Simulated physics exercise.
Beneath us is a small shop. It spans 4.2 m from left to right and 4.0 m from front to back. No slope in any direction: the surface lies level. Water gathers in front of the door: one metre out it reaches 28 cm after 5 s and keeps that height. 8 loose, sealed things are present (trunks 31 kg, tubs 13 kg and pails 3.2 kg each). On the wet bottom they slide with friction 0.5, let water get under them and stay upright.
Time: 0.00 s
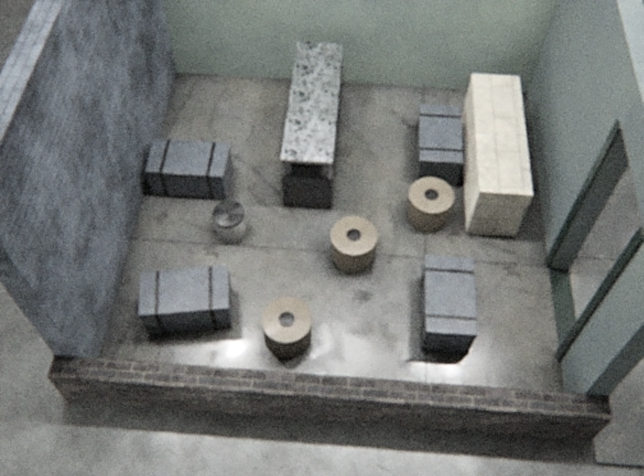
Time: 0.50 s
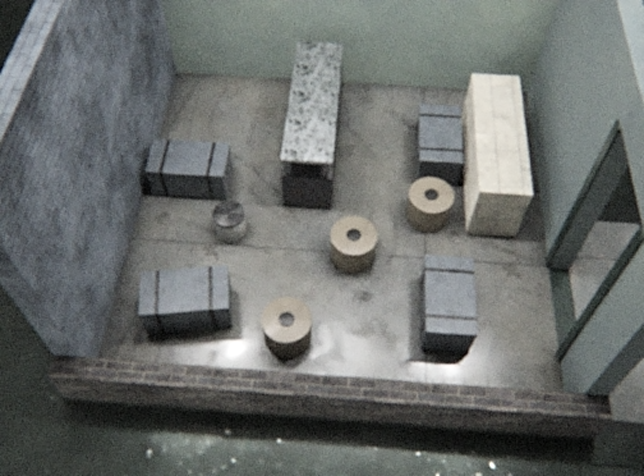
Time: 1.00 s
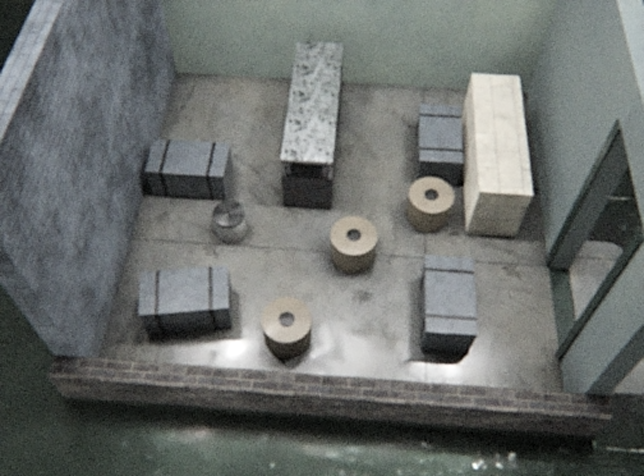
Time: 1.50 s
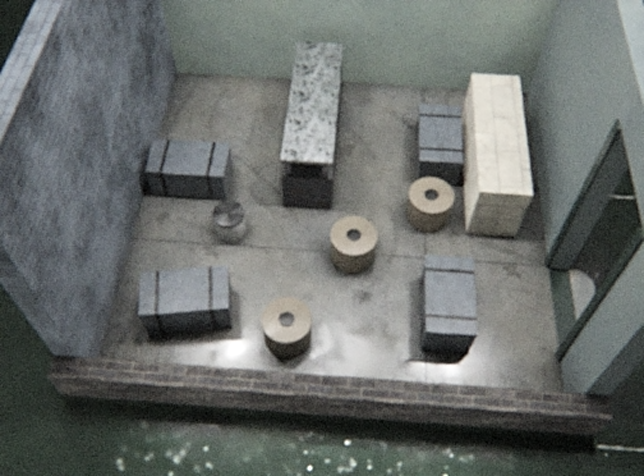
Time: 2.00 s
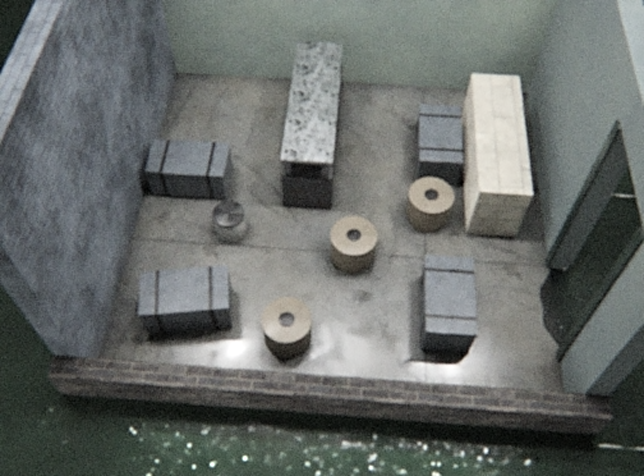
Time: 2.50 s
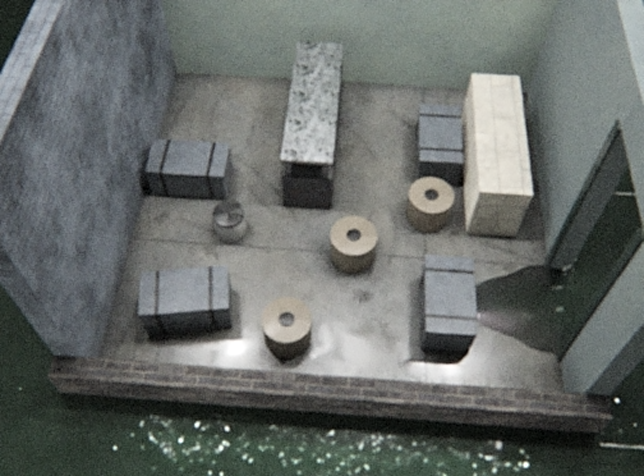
At the start, a small open-topped room holds dark strapped boxes, tan round tubs and a long speckled counter on a dry grey floor. Dark green water then covers the ground outside, and finally a dark patch spreads in through the right-hand doorway while the objects inside stay still.
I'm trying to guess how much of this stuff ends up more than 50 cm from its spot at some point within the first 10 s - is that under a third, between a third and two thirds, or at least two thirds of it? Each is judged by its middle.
Two thirds plus.
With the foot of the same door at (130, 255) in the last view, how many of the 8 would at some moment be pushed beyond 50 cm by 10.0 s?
Then 6.
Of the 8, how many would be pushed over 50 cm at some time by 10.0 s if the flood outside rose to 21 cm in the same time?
So the tally would be 5.
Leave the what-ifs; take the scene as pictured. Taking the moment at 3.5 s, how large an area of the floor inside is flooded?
Somewhere around 2.0 m2, roughly.
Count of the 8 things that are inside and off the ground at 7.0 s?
At that time, 0.
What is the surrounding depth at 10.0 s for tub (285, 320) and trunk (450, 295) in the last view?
Roughly 16 and 16 cm.
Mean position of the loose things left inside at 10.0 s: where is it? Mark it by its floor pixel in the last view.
Close to pixel (256, 180).
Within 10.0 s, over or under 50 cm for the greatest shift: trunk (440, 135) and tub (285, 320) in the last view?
In that order: Less, past it.
After 3.5 s 0 of 8 are over 50 cm from their spots; 0 afloat.
After 4.5 s 0 of 8 are over 50 cm from their spots; 0 afloat.
After 7.0 s 2 of 8 are over 50 cm from their spots; 0 afloat.
After 10.0 s 6 of 8 are over 50 cm from their spots, and 6 have been at some point; 6 afloat.
